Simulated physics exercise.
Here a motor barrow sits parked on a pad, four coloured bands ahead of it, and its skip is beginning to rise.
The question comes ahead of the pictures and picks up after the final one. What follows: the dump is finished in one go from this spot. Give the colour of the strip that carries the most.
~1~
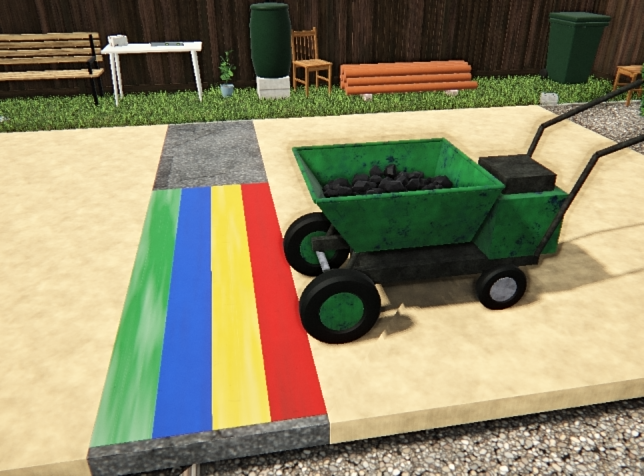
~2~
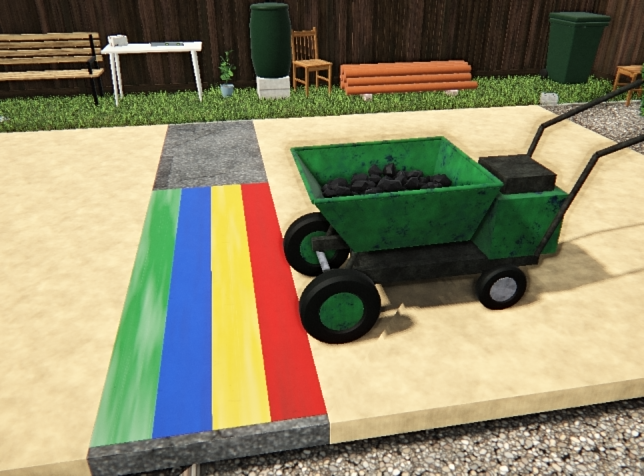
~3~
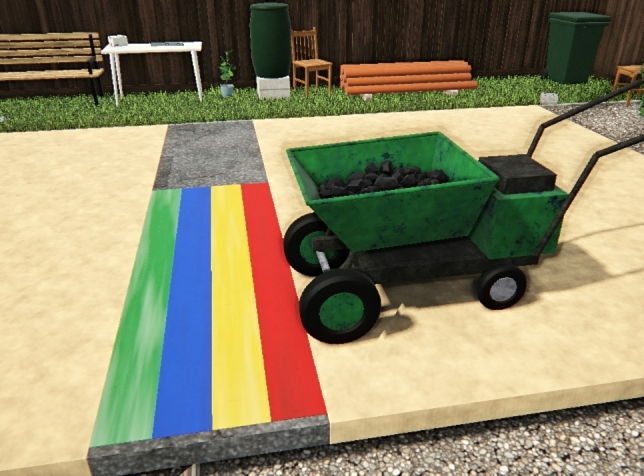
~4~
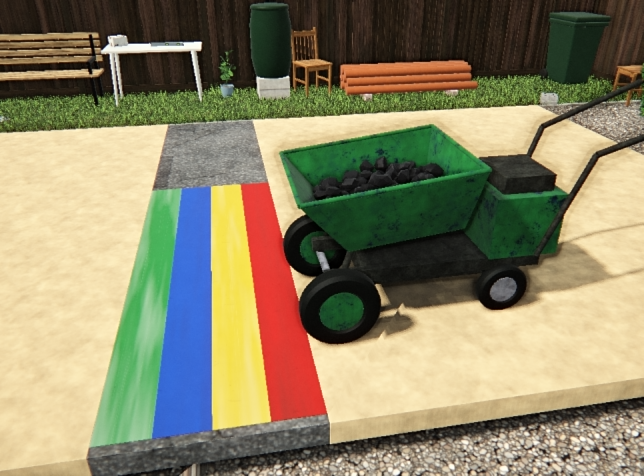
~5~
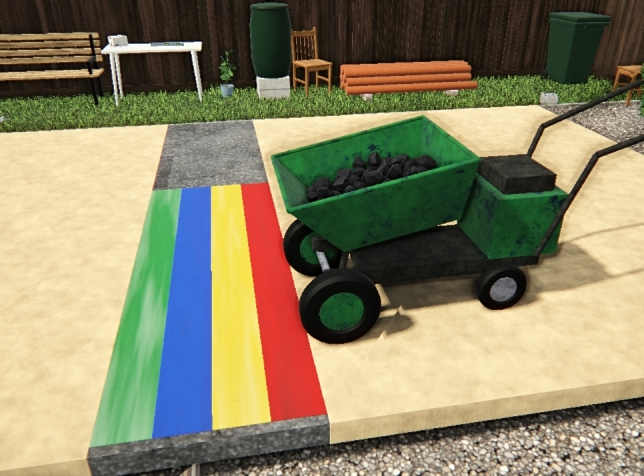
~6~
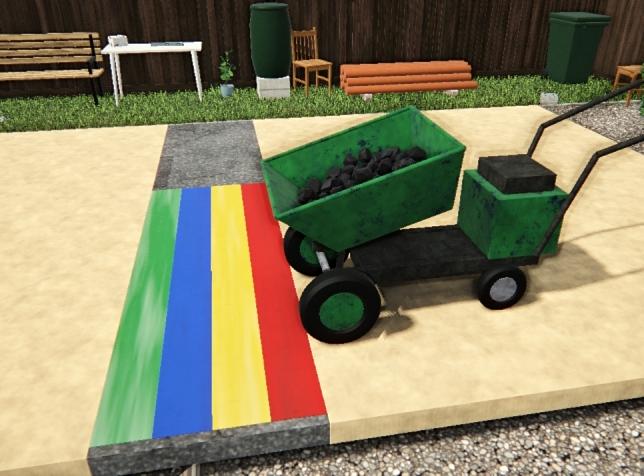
It is blue.
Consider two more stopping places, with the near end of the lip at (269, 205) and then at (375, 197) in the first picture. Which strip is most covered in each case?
The first case gives green, the second gives the yellow strip.
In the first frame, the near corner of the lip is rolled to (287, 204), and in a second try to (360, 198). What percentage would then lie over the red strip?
0 % and 10 %.
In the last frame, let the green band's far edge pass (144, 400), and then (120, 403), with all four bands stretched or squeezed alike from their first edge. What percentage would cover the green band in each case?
In turn, 30 and 30 in a hundred.
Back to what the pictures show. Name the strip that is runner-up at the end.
It's the green strip next.
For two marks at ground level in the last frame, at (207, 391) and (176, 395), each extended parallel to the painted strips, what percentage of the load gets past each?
70 and 50 in a hundred.
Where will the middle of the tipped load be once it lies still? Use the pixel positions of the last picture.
At about (184, 313), give or take.
Shortly afterwards, skip tipped steeply; the whole lot in the skip.
Next, skip tipped right over; all but a few in the skip; only a few over the yellow strip; a little over the blue strip.
Some moments later, skip tipped right over; near a quarter in the skip; only a few over the yellow strip; near half over the blue strip; near a quarter over the green strip; a little off the paint.
In the end, skip tipped right over; a little in the skip; none at all over the red strip; near a quarter over the yellow strip; near half over the blue strip; near a quarter over the green strip; a little off the paint.
